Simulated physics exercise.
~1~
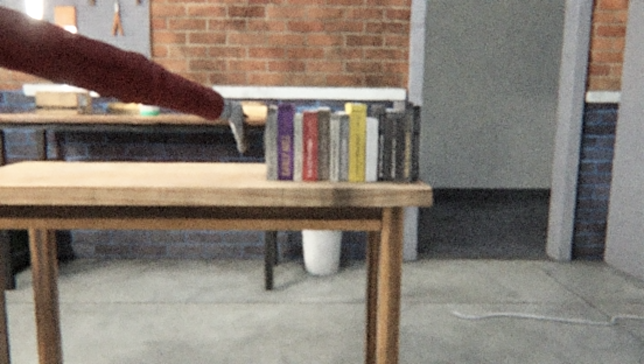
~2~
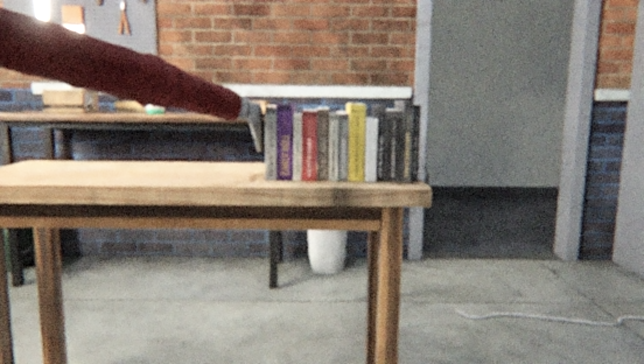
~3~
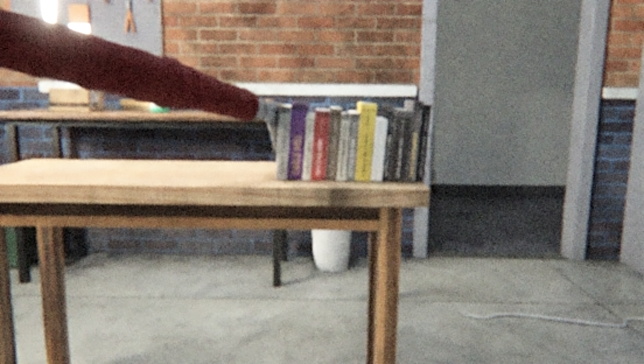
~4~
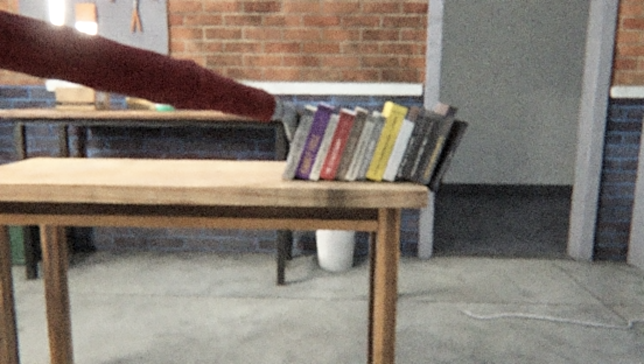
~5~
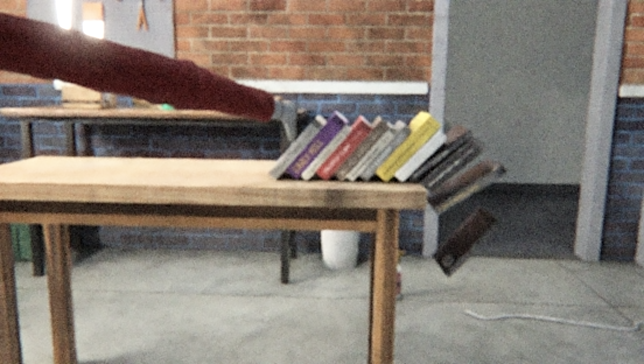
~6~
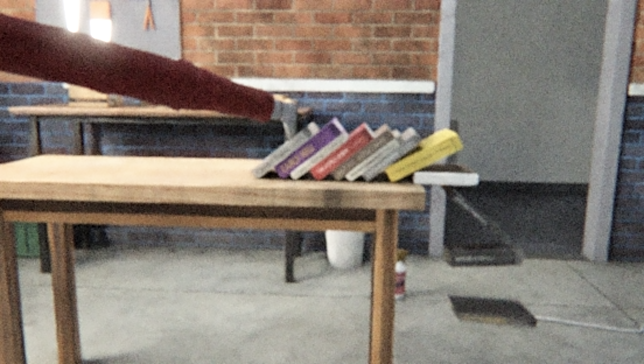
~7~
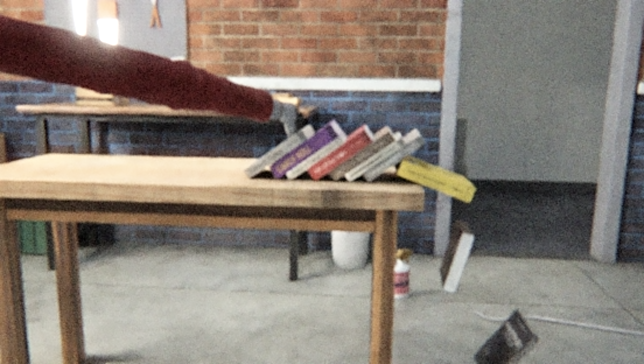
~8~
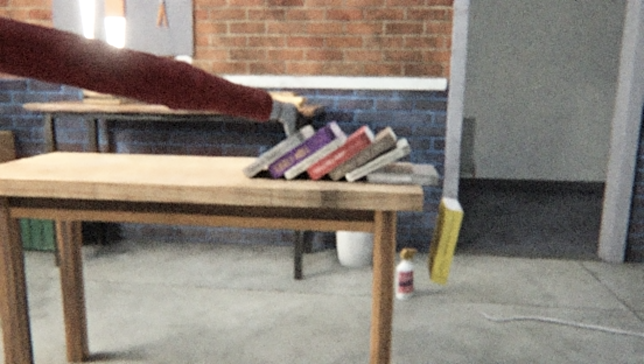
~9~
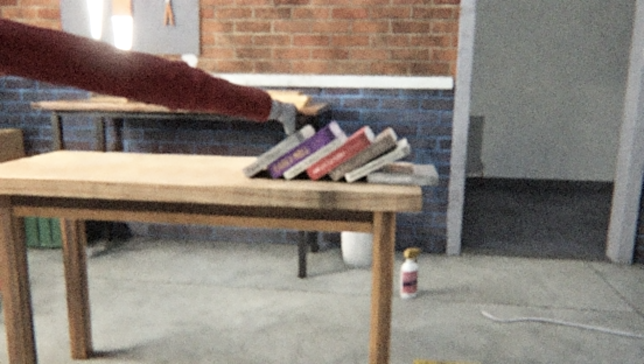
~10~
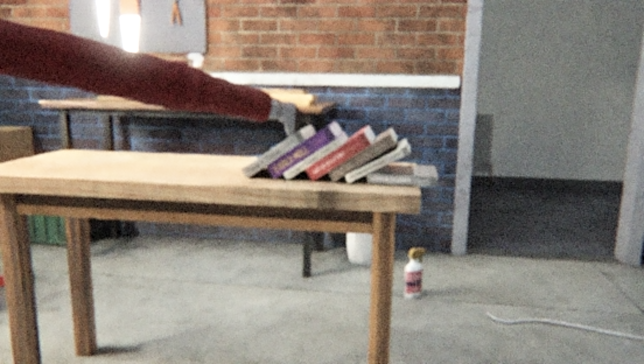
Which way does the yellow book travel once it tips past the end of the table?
The yellow book moves down, dropping past the table's right end toward the floor.
